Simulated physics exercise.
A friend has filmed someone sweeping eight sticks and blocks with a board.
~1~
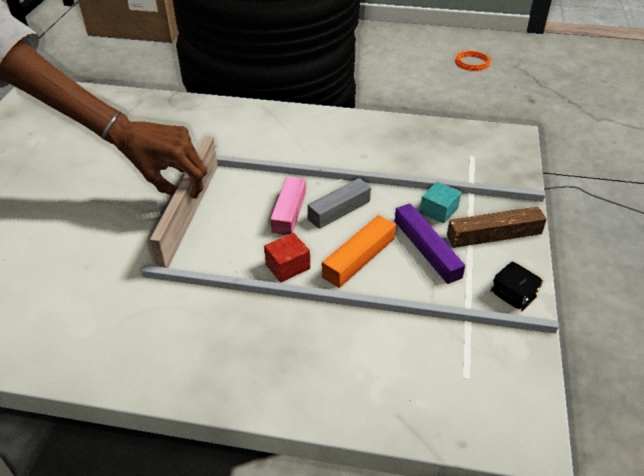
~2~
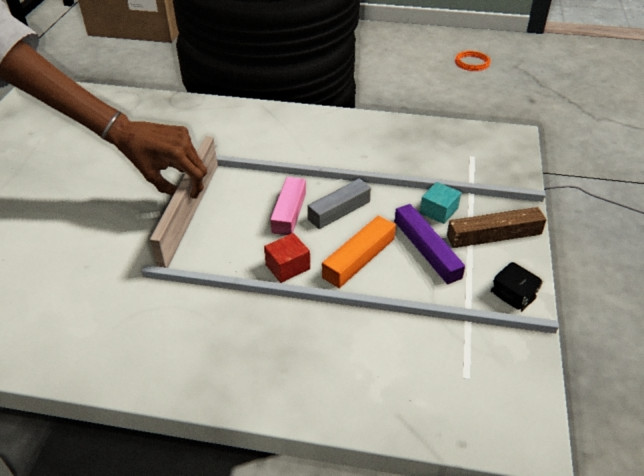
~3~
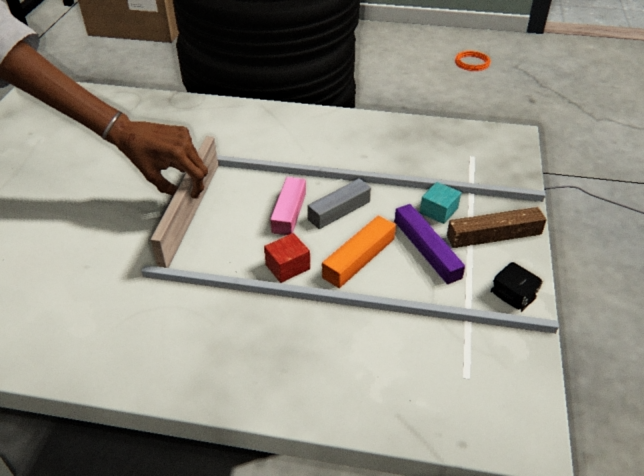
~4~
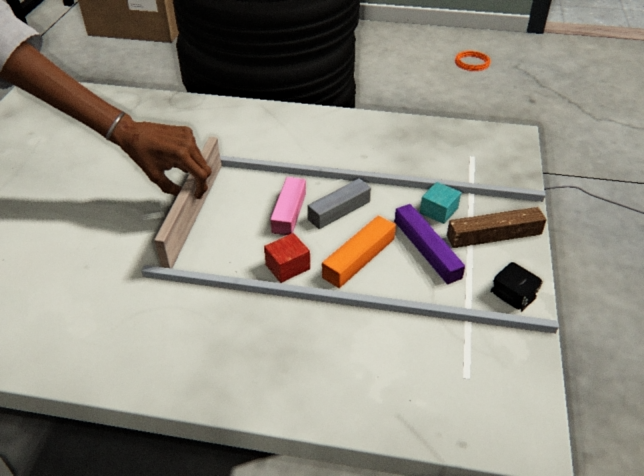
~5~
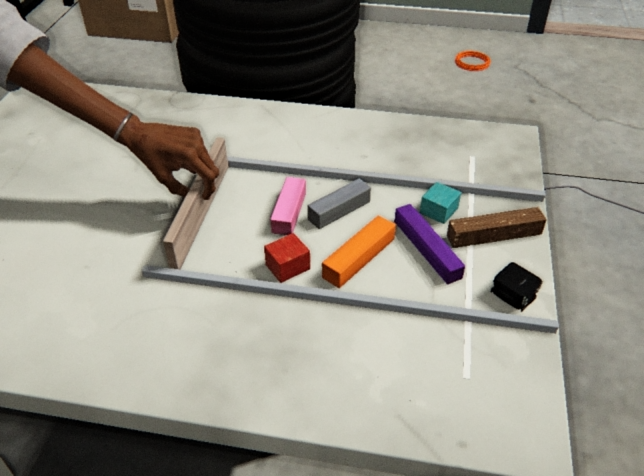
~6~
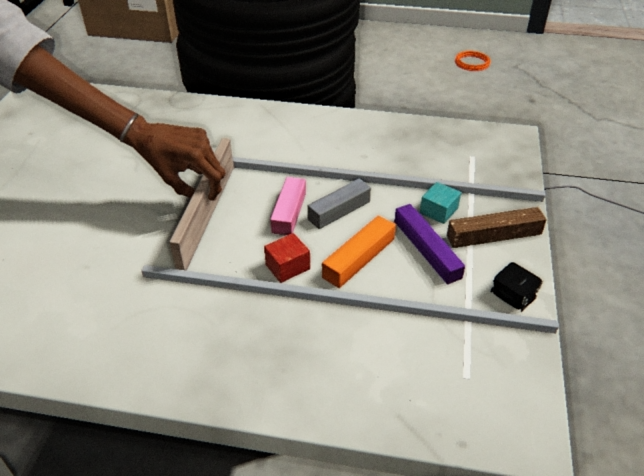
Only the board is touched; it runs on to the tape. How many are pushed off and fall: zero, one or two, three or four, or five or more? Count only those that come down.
Outcome: The number that fall off is one or two.
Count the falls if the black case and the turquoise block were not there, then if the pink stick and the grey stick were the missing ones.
It would be 1 and 1.
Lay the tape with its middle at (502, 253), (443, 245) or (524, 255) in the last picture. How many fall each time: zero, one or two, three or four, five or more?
The falls would be three to four; one or two; 5 or more.
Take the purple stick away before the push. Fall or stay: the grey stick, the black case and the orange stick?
The grey stick stays on, the black case stays on, the orange stick is kept.
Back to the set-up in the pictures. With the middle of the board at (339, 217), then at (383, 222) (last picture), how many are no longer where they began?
The counts are 4 and 7.
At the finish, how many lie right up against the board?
In contact: 2.
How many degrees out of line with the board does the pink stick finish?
Near 0 degrees.
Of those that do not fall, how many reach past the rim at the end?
2 of them.
Soon after, none off yet; black case at rest near (516, 287); brown bar at rest near (496, 227); turquoise block at rest near (440, 203).
At rest, the number that fall off is one or two; fallen, brown bar.
